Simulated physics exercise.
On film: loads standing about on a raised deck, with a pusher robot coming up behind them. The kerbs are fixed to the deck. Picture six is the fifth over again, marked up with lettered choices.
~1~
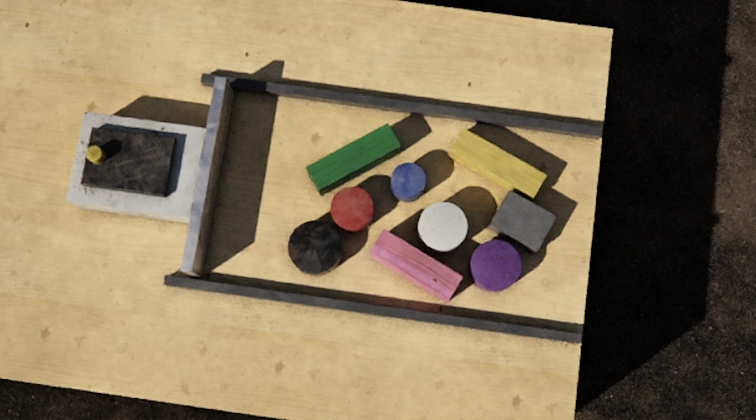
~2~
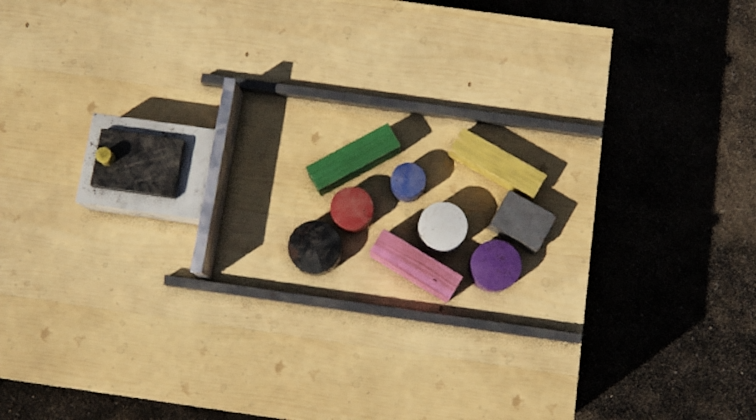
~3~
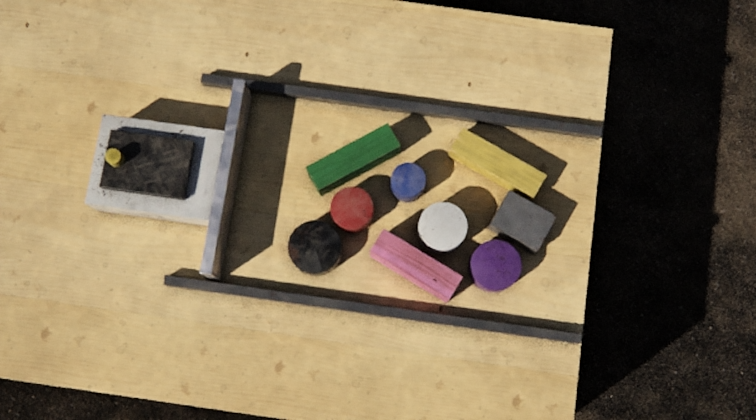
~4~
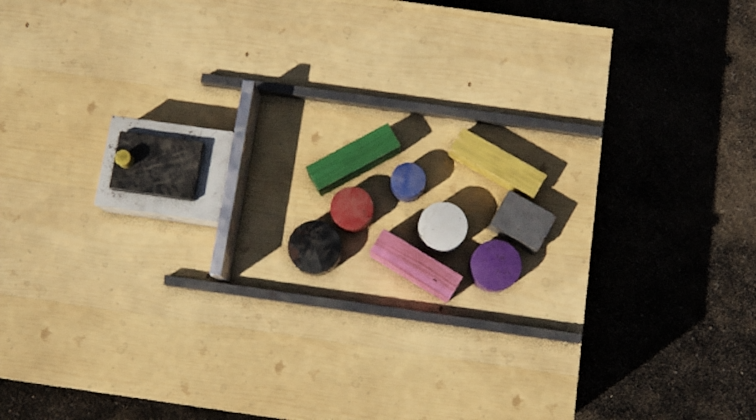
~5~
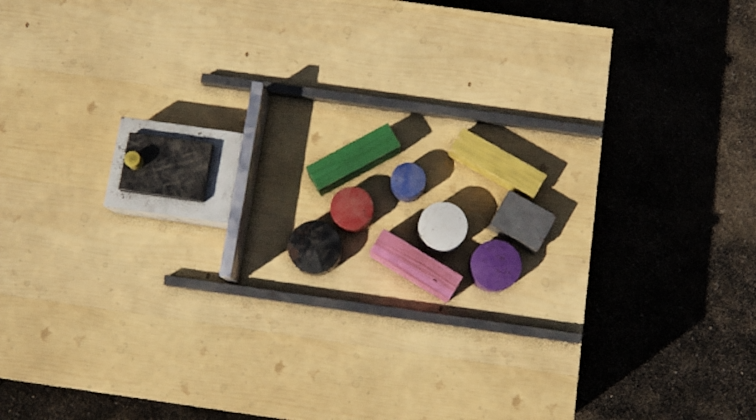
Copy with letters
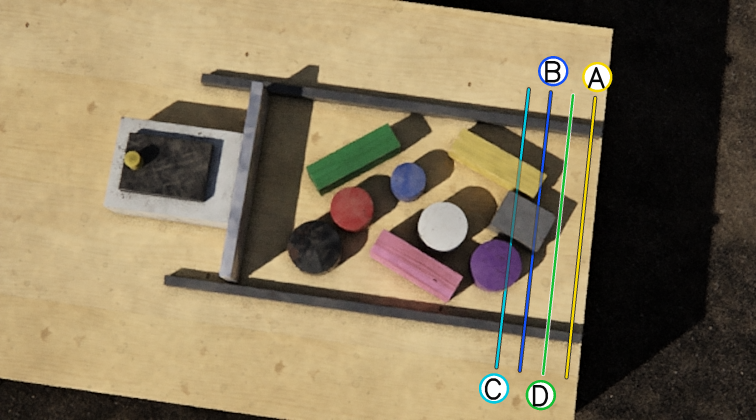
A pusher robot with a wide grey blade crept slowly to the right between two dark rails on a wooden deck, closing in on the coloured blocks and discs, which all stayed still.
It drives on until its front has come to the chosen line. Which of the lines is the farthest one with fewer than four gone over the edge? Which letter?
No fourth one falls up to C.
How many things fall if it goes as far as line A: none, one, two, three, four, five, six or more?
Six or more.
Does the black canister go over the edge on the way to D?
By then, no.
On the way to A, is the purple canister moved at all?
Yes.
On the copy, A at (581, 234); B at (536, 228); C at (513, 224); D at (558, 231).
On C. First, robot (270, 181); pink stick (434, 269); black canister (365, 257).
Then, robot (368, 195); grey crate (557, 219); purple canister (537, 262).
Finally, robot (445, 205); purple canister over the edge; grey crate over the edge; two fallen.
By contrast, A drops nine; B drops five; D drops six.
